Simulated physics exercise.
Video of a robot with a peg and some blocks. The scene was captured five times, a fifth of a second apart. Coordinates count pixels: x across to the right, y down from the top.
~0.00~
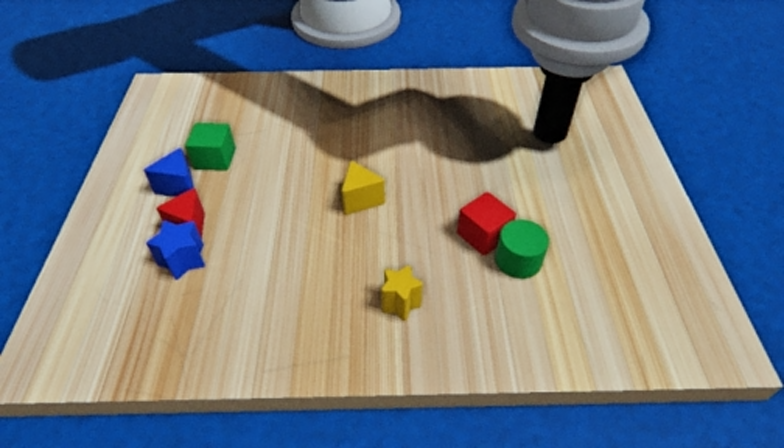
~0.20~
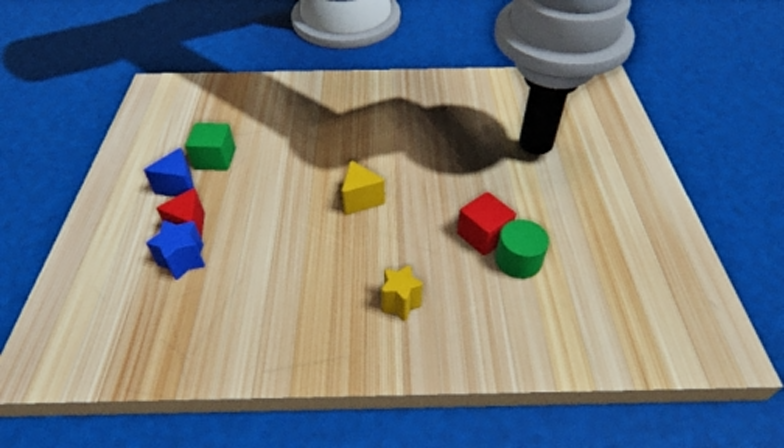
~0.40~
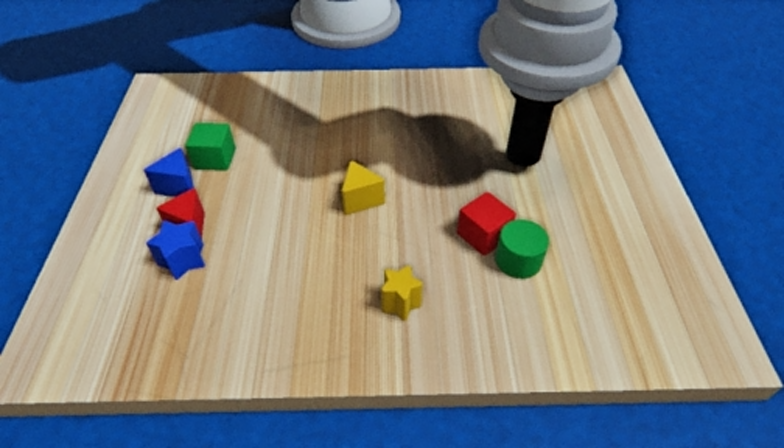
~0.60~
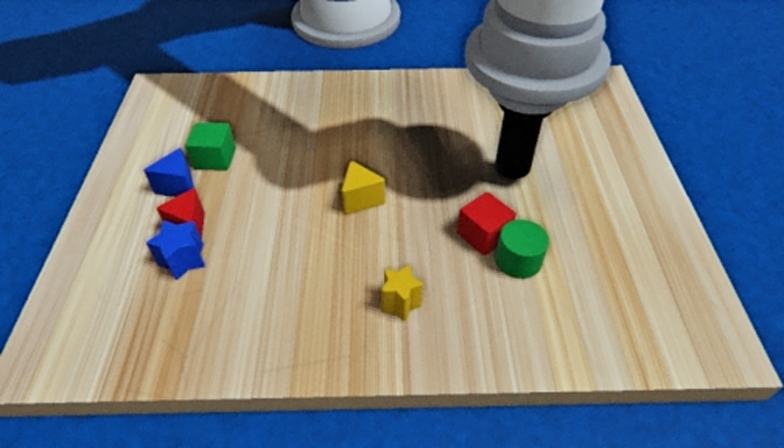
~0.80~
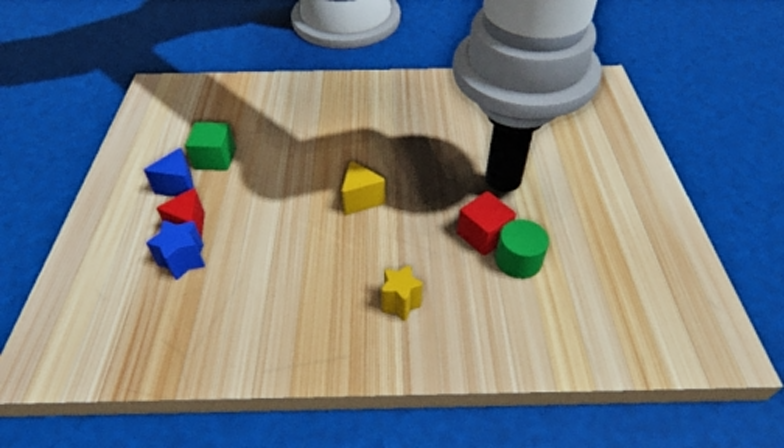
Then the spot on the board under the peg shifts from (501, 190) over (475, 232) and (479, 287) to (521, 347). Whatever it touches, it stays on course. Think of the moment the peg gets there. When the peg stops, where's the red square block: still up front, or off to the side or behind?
Shed along the way.
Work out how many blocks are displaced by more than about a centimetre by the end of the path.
Count: 1.
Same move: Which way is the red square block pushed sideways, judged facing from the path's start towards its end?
It's pushed right.
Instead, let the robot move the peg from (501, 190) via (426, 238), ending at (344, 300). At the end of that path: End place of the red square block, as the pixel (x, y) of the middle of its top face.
My best guess is (473, 232).
On the path given first. One third of the way, peg at (476, 222); red square block at (477, 240), turned 40° anticlockwise.
Two thirds of the way, peg at (481, 278); red square block at (479, 302), turned 35° anticlockwise.
At the end, peg at (524, 338); red square block at (482, 341); green cylinder not moved.
